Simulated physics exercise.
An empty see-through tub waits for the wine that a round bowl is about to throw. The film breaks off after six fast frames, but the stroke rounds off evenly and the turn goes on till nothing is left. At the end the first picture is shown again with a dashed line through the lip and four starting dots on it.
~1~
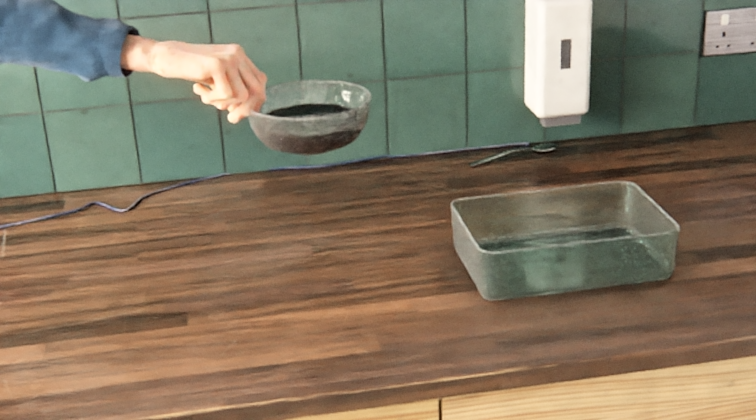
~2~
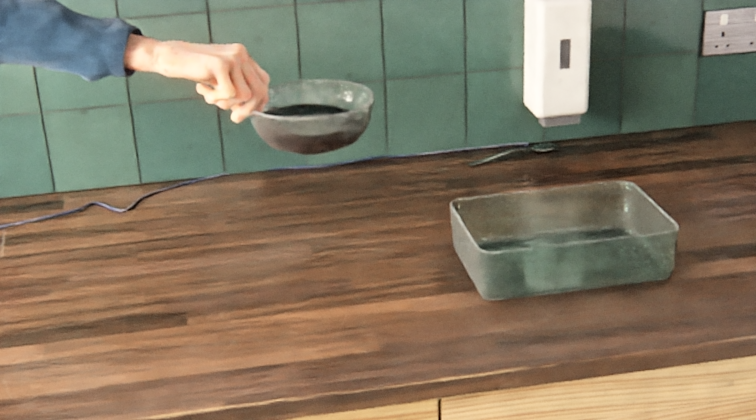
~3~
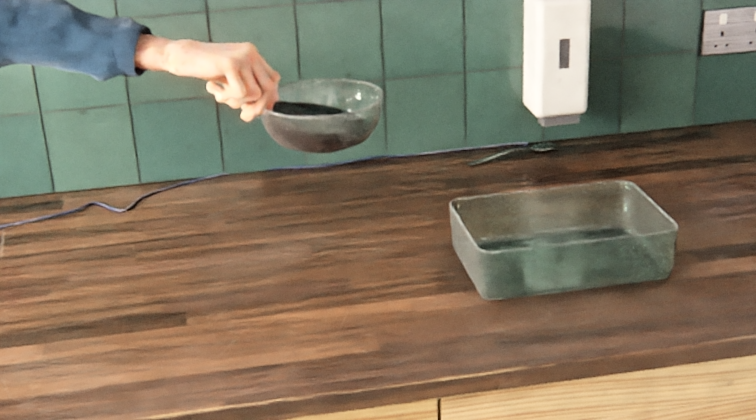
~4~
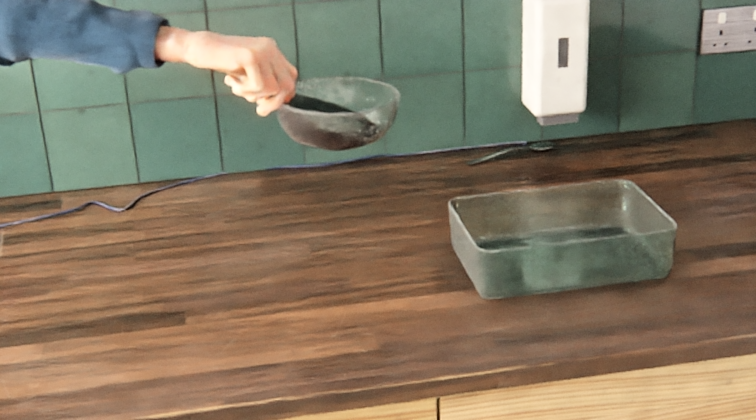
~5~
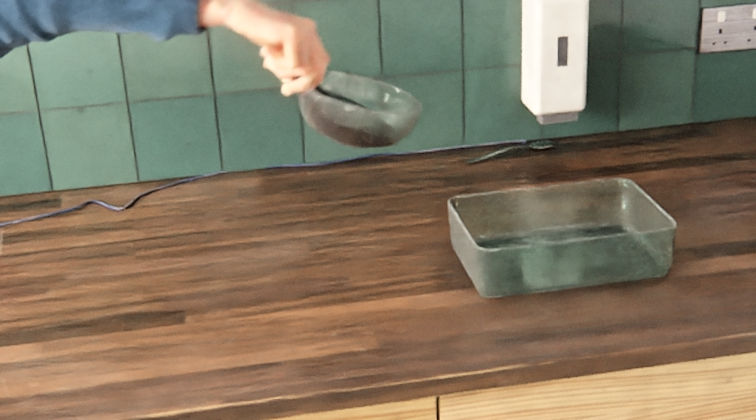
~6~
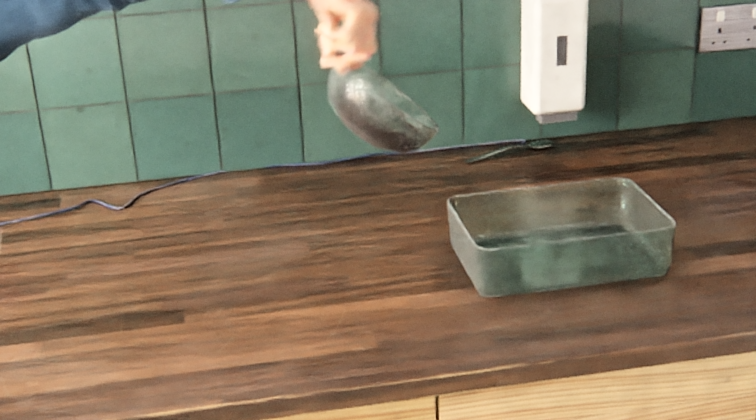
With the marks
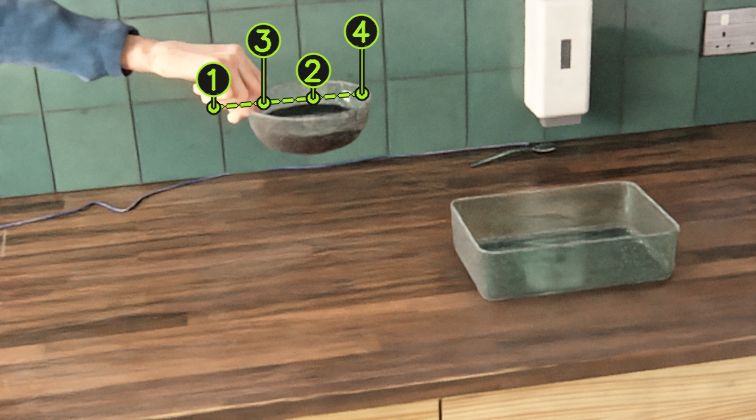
In this clip, a hand in a blue sleeve holds a round clear bowl of dark liquid above a wooden counter, then moves it right and tilts it toward a rectangular see-through tub that stays still.
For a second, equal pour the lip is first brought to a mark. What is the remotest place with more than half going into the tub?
2.
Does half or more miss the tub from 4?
No, that is safe.
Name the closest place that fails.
That would be 3.
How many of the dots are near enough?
Two.
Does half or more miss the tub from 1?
Yes, it does.
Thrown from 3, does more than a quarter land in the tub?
No, it does not.
On the marked copy, 1 at (213, 107); 2 at (313, 98); 3 at (263, 102); 4 at (361, 93).
With 1, about 0 % lands in the tub, 99 % falls short.
With 2, about 67 % lands in the tub, 18 % falls short and 15 % goes beside or beyond.
With 3, about 12 % lands in the tub, 83 % falls short and 5 % goes beside or beyond.
With 4, about 71 % lands in the tub, 6 % falls short and 23 % goes beside or beyond.
